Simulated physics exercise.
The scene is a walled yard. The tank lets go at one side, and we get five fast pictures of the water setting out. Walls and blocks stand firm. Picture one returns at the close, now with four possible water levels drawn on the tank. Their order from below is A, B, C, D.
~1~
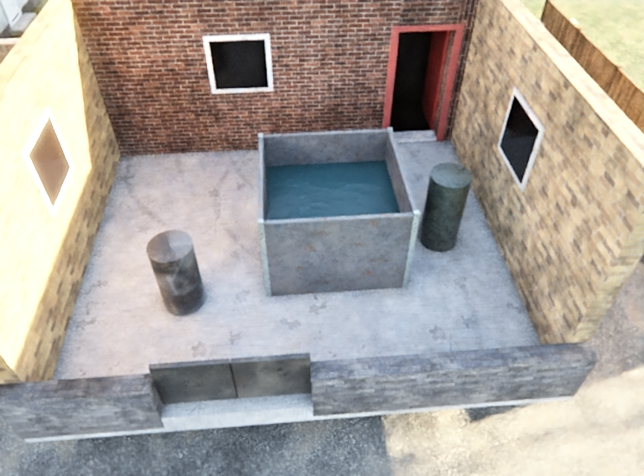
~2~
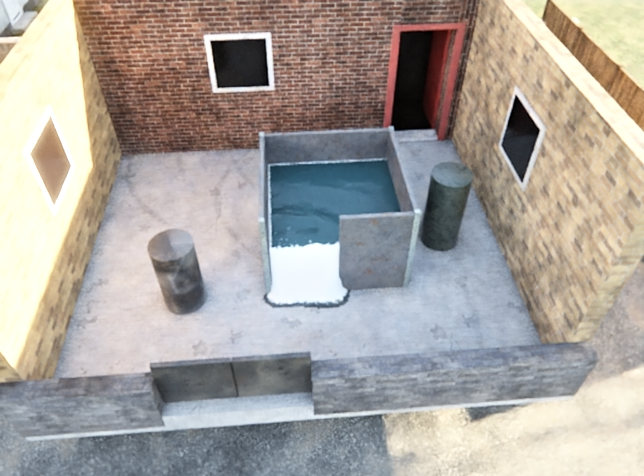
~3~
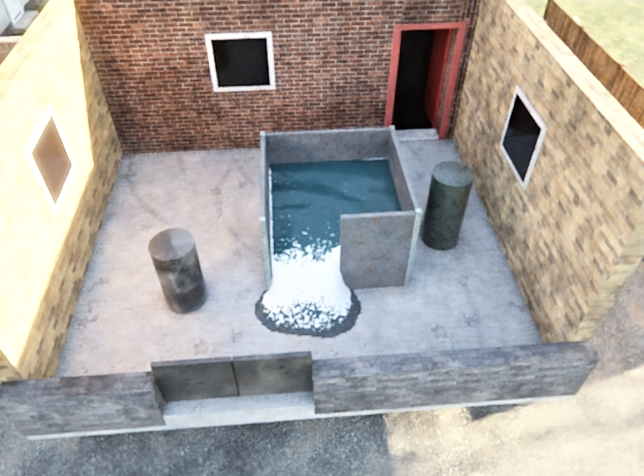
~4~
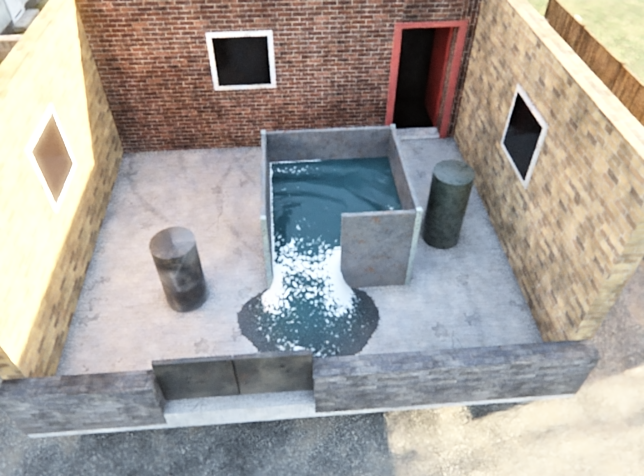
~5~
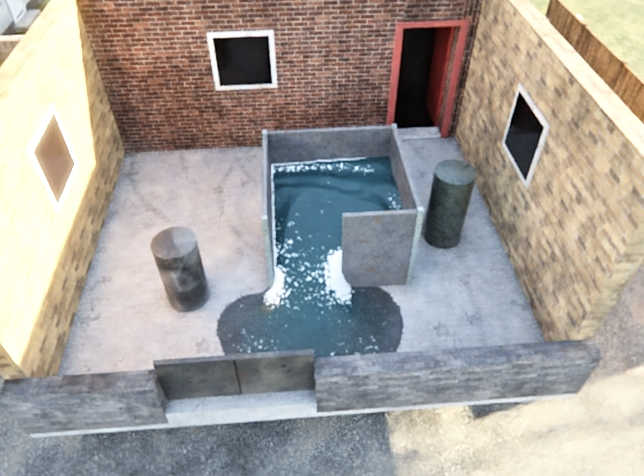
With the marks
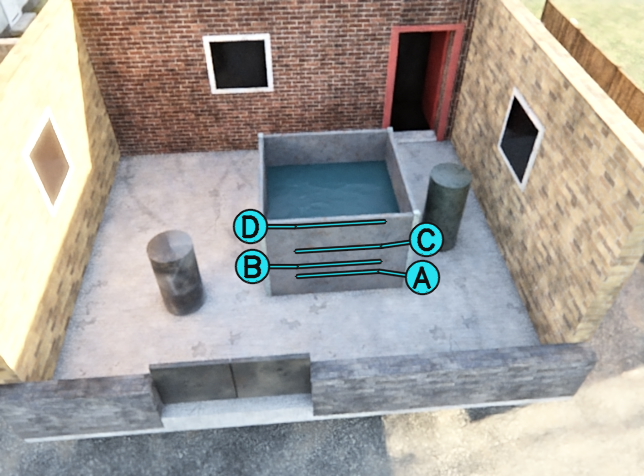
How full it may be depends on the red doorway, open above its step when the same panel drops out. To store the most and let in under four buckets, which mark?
I would pick level B.
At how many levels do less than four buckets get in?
Two of them.
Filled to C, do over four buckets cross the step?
Yes, that goes wrong.
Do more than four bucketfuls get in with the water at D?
Yes, that goes wrong.
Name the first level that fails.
C it is.
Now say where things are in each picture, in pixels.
Water in the tank at rest, its middle at (331, 201); foot of the red doorway at (412, 142); shut gate at (232, 365), in the first frame.
Front seen at (343, 294), 1 % of the ground wet, in the second frame.
Front seen at (282, 327), 3 % of the ground wet, in the third frame.
Front seen at (250, 324), 6 % of the ground wet, in the fourth frame.
Front seen at (237, 328), 11 % of the ground wet, in the fifth frame.
On the marked copy, A at (338, 273); B at (338, 264); C at (339, 248); D at (339, 224); from the bottom up A, B, C, D.
With A, nothing gets over.
With B, a bucket or two gets in.
With C, about 13 bucketfuls get in.
With D, dozens of bucketfuls pour in.
